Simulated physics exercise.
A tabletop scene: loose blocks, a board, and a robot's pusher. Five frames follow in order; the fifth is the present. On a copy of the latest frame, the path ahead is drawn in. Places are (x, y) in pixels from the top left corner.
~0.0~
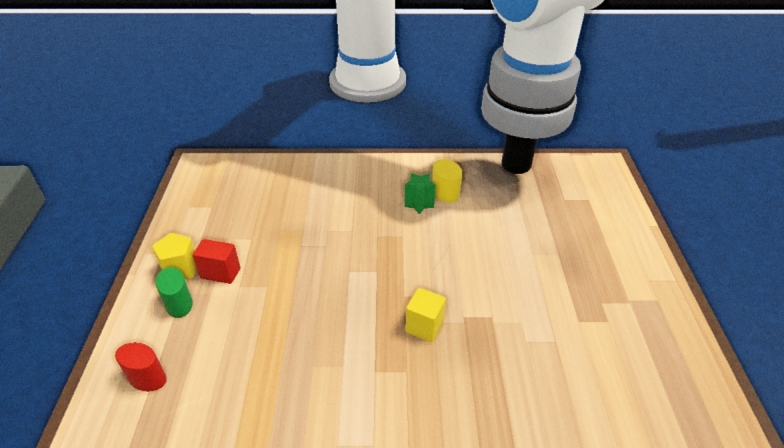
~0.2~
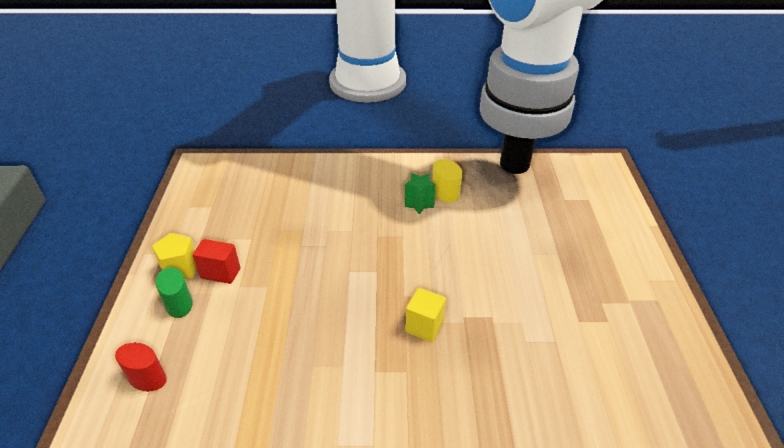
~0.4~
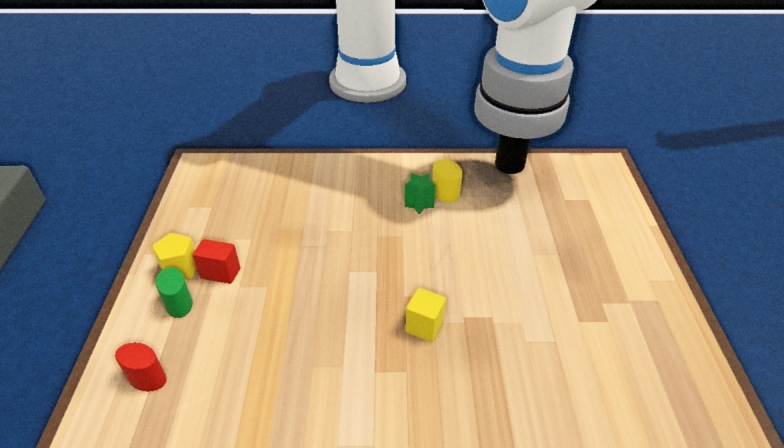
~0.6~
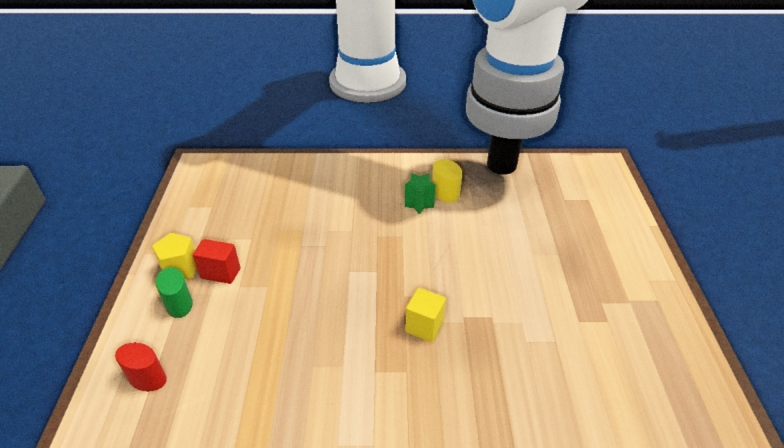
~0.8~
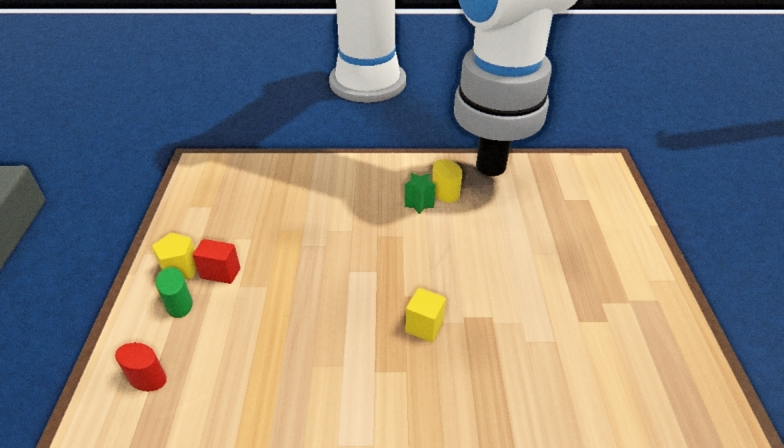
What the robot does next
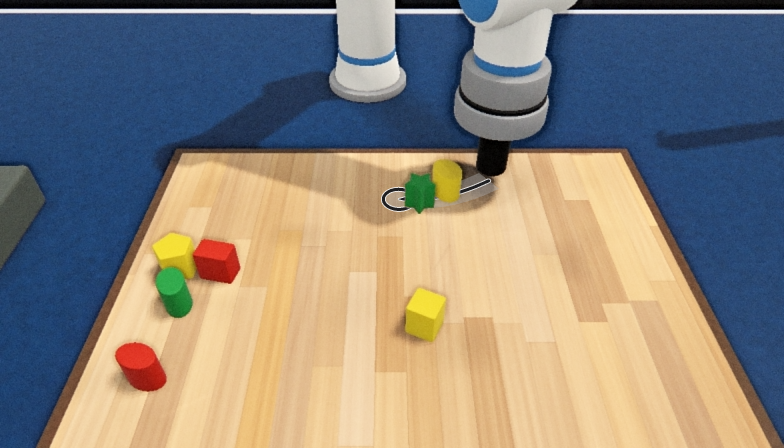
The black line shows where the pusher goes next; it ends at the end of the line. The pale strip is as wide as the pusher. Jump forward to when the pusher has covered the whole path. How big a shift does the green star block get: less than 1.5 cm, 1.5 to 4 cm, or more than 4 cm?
It shifts by more than 4 cm.
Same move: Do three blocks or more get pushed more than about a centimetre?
Final answer: No.
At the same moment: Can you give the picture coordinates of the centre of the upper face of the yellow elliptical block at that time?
At roughly (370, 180).
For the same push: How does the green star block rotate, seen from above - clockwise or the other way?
Looking down, it rotates anti-clockwise.
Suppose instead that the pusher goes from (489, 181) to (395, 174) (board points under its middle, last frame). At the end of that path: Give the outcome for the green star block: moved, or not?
It is moved off its spot.
Drawn move, from (489, 181) over (463, 191) and (432, 198) to (399, 199).
What follows on the original path. One third of the way, pusher at (464, 179); green star block at (417, 181), turned 15° anticlockwise; yellow elliptical block at (436, 170), turned 15° clockwise.
Two thirds of the way, pusher at (432, 185); green star block at (386, 189), turned 25° anticlockwise; yellow elliptical block at (403, 176), turned 20° clockwise.
At the end, pusher at (399, 187); green star block at (361, 197), turned 50° anticlockwise; yellow elliptical block at (370, 180).
